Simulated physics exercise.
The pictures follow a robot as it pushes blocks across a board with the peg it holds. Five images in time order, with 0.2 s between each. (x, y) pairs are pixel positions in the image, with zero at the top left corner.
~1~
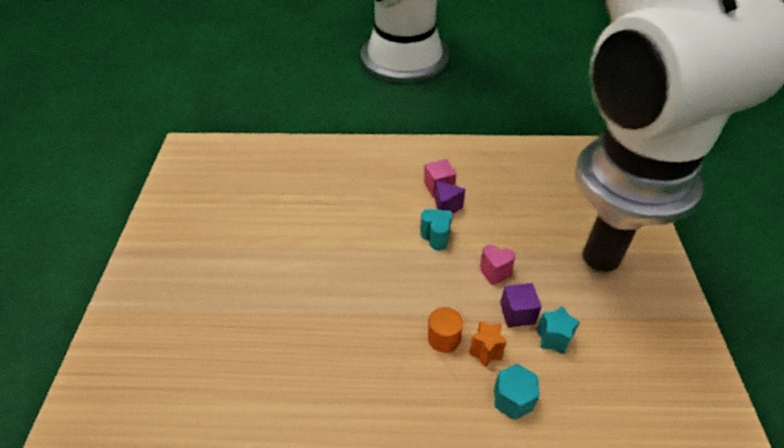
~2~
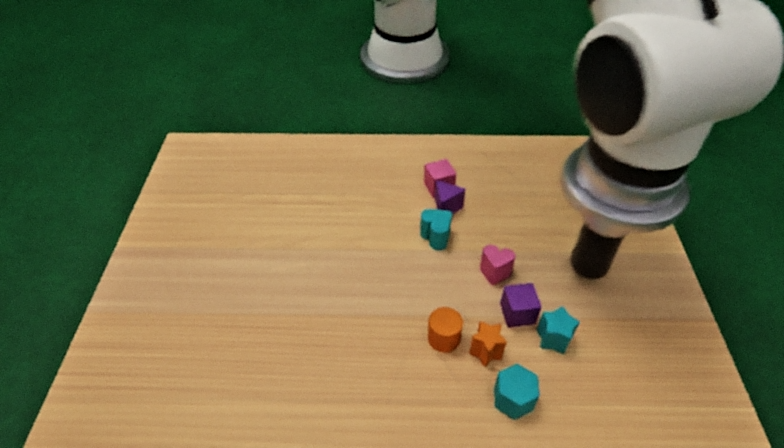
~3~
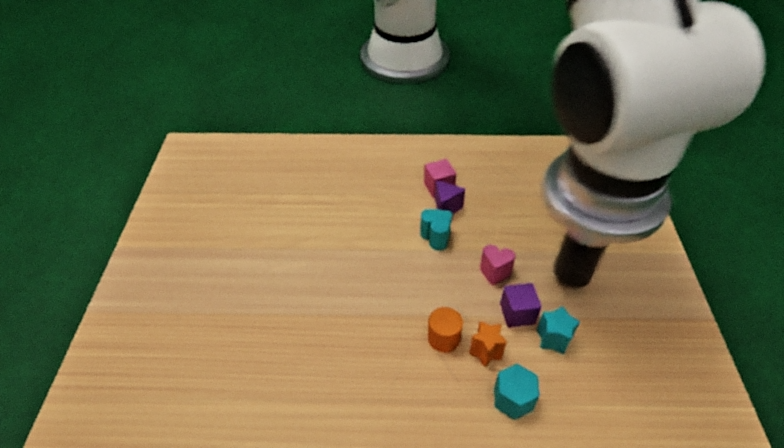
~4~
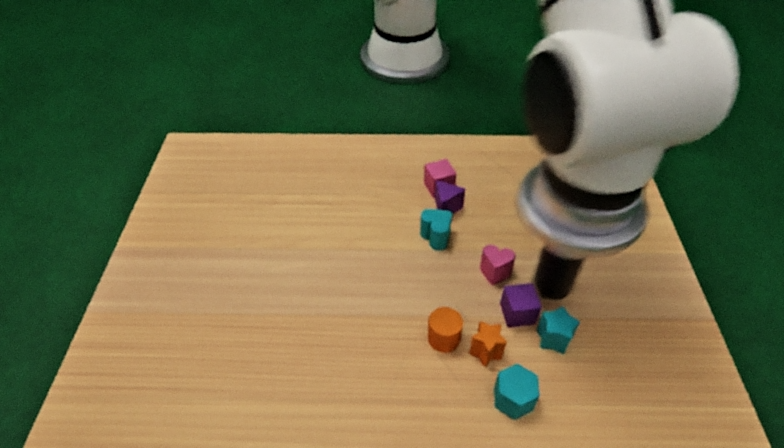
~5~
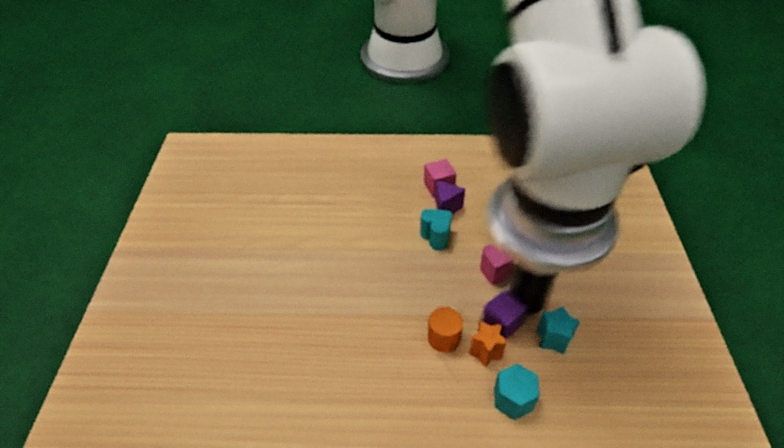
A white robot arm moved its dark peg left and toward the front of a wooden table, then nudged the purple square block slightly left while the other colorful blocks stayed put.
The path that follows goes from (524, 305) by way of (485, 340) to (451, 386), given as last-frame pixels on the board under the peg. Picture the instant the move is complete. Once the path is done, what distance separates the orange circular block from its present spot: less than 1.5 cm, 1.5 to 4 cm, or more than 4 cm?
Short of 1.5 cm.
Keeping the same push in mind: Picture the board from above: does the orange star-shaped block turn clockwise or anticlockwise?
Its spin: Clockwise.
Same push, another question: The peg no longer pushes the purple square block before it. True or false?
My answer: False.
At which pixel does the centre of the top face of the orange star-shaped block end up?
Close to (410, 427).
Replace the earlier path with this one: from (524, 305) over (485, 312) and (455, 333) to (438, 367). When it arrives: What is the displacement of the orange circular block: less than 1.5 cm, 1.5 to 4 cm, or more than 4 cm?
Its displacement is above 4 cm.
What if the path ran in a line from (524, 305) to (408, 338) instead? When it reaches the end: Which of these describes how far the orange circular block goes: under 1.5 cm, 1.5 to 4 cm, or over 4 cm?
It shifts over 4 cm.
On the path given first. One third of the way, peg at (499, 320); orange star-shaped block at (467, 360), turned 25° clockwise; purple square block at (479, 335), turned 20° anticlockwise.
Two thirds of the way, peg at (475, 347); orange circular block at (440, 323); orange star-shaped block at (440, 391), turned 25° clockwise; purple square block at (454, 364), turned 15° anticlockwise.
At the end, peg at (453, 380); orange circular block at (439, 323); orange star-shaped block at (410, 427), turned 30° clockwise; purple square block at (428, 399); turquoise star-shaped block still.
